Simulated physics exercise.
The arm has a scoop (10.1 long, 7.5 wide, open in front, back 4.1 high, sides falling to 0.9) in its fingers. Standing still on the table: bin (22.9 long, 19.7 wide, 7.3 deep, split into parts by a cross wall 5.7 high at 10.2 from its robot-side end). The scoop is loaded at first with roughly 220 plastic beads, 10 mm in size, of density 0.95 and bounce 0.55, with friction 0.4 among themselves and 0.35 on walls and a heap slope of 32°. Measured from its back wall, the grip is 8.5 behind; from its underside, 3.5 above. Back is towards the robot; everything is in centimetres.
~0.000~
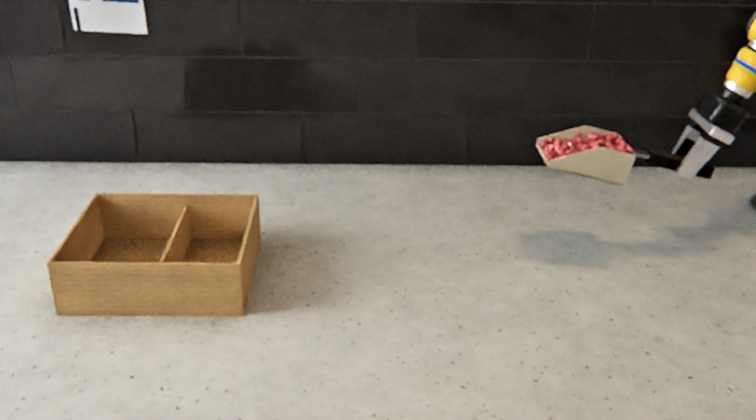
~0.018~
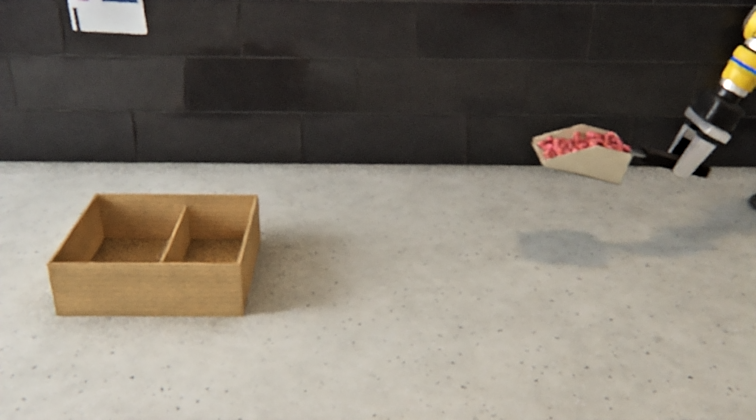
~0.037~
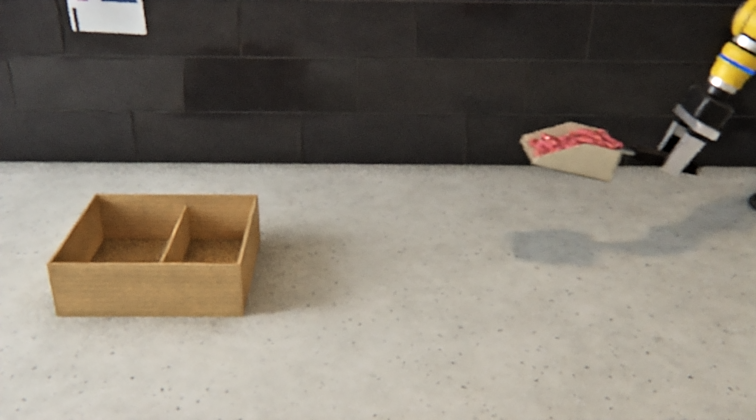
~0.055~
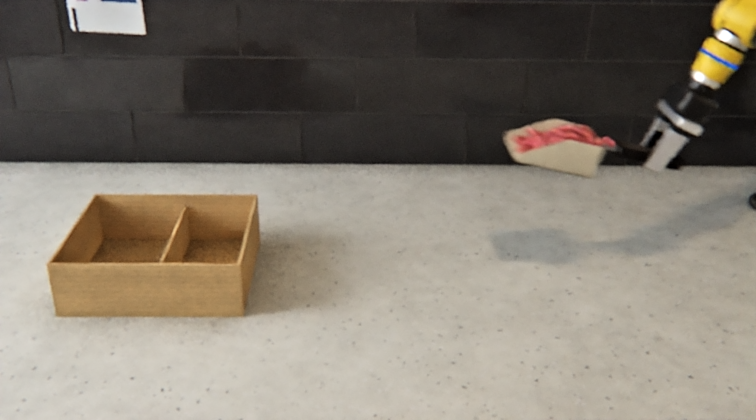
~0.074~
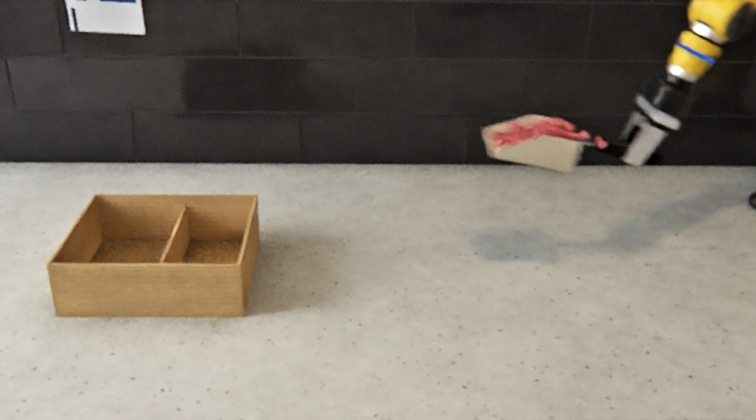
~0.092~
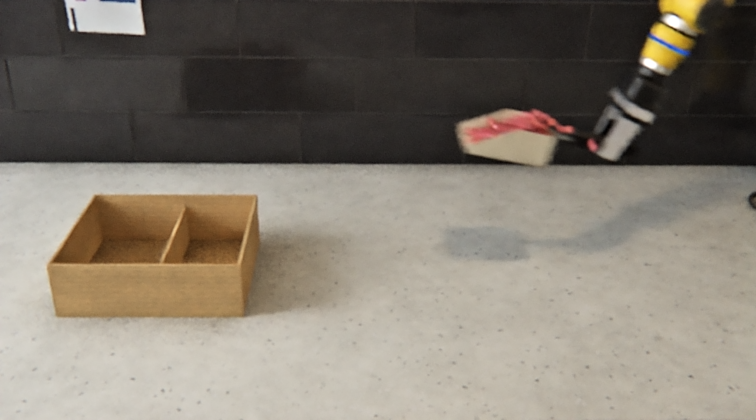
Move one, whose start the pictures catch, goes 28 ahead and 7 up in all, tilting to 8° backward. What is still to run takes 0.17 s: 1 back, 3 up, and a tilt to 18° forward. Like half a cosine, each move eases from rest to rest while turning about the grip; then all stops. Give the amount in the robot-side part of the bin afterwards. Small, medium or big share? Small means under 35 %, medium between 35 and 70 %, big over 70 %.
A small share.
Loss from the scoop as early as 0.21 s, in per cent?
By then near 25 % is out.
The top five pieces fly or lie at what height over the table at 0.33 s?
Those pieces are roughly 24 cm high.
After 0.21 s, tilted 8° backward, highest piece 27 above the table; 170 on the scoop, 50 in flight or on a rim.
After 0.33 s, tilted 11° forward, highest piece 23 above the table; 2 on the table or floor, 218 in flight or on a rim.
After 0.59 s, tilted 18° forward, highest piece 11 above the table; 124 in the far-side part, 55 on the table or floor, 16 in the robot-side part, 25 in flight or on a rim.
After 1.64 s, tilted 18° forward, highest piece 2 above the table; 123 in the far-side part, 82 on the table or floor, 15 in the robot-side part.
In the end, 123 in the far-side part, 82 on the table or floor, 15 in the robot-side part. That is 7 % in the robot-side part of the bin.
